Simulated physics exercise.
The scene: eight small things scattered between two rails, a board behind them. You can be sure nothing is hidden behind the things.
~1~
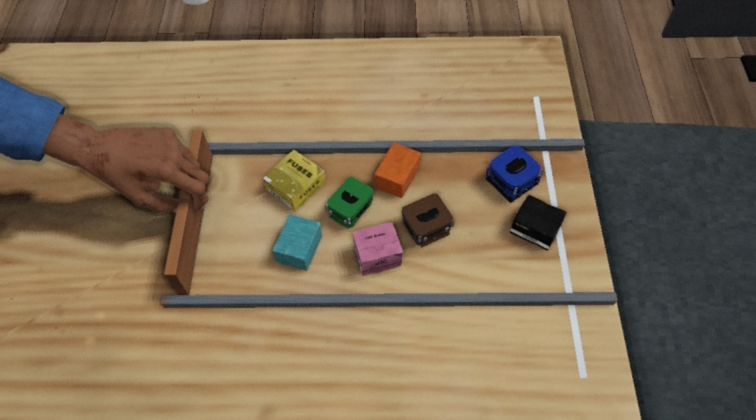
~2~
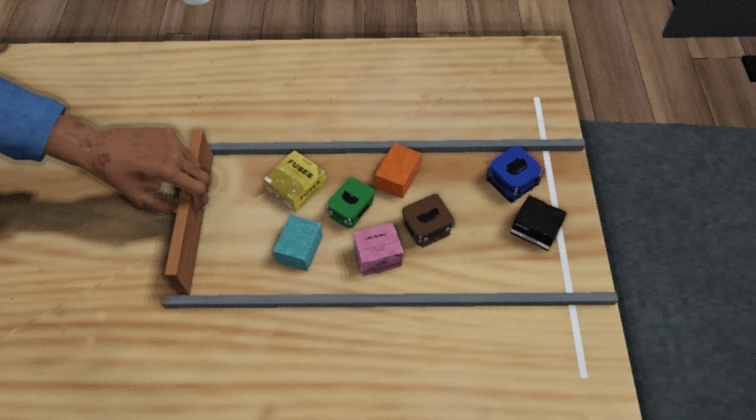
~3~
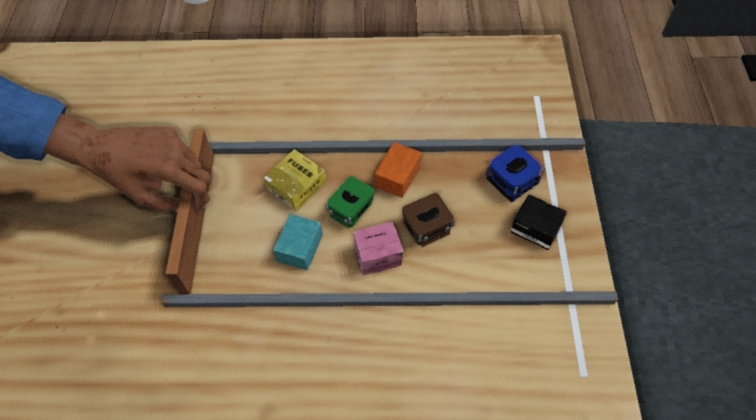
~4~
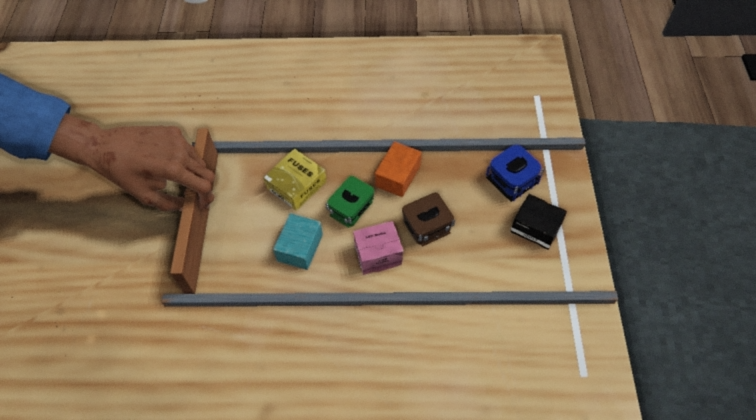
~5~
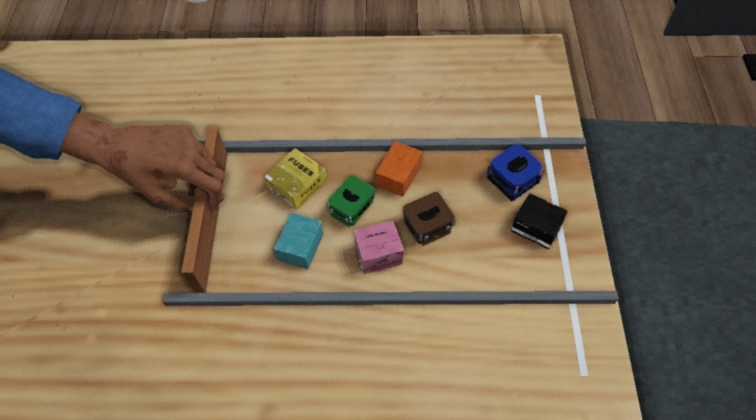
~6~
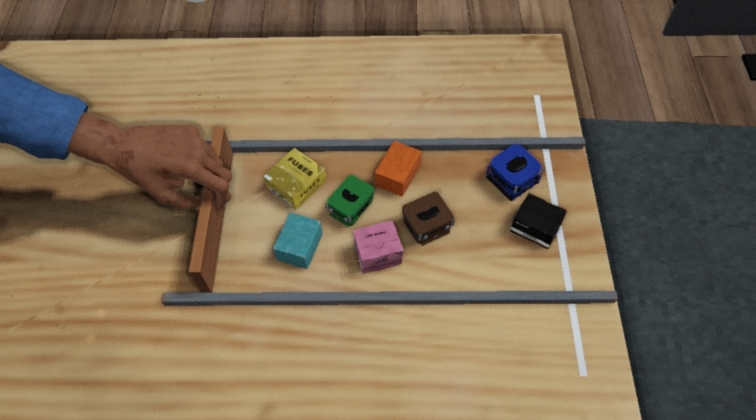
A hand in a blue sleeve grips an upright brown board at the left of a pale wooden table, seen from above at an angle. Between two grey rails lie yellow, turquoise, green, pink, orange and brown blocks, with blue and black ones at the right near a white line. The hand slides the board slightly rightward, touching none of them, while the blocks and camera stay still.
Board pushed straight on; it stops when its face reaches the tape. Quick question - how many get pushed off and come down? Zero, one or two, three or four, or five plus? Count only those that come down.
Five plus, I'd say.
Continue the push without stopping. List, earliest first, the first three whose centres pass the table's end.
The blue case, the black box, the orange block.
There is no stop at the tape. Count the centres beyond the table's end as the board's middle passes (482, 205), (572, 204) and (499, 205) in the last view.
The counts are 0, 5 and 0, in that order.
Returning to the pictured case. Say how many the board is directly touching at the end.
3 are in contact with it.
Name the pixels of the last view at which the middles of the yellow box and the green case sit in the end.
The yellow box comes to rest at (571, 161), and the green case comes to rest at (572, 198).
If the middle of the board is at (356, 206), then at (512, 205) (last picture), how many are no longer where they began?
The count is 6 at the first point and 8 at the second.
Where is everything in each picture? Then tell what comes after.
Black box (538, 223); blue case (514, 174); brown case (427, 221); board (191, 210); tape (557, 219), in the first picture.
Blue case (514, 174); pink box (378, 250), in the second picture.
Brown case (427, 221); turquoise block (299, 242), in the third picture.
Black box (539, 221); green case (351, 203), in the fourth picture.
Blue case (515, 172); orange block (399, 169), in the fifth picture.
Black box (539, 221); blue case (514, 172); brown case (427, 219); board (213, 207); tape (557, 217), in the sixth picture.
Soon after, none off yet; black box at rest near (539, 221); blue case at rest near (514, 172); brown case at rest near (427, 219).
After that, none off yet; black box moving near (543, 221); blue case displaced about its own width near (542, 174); brown case displaced well along near (496, 218).
In the end, the number that fall off is five or more; gone, pink box, orange block, brown case, blue case and black box.
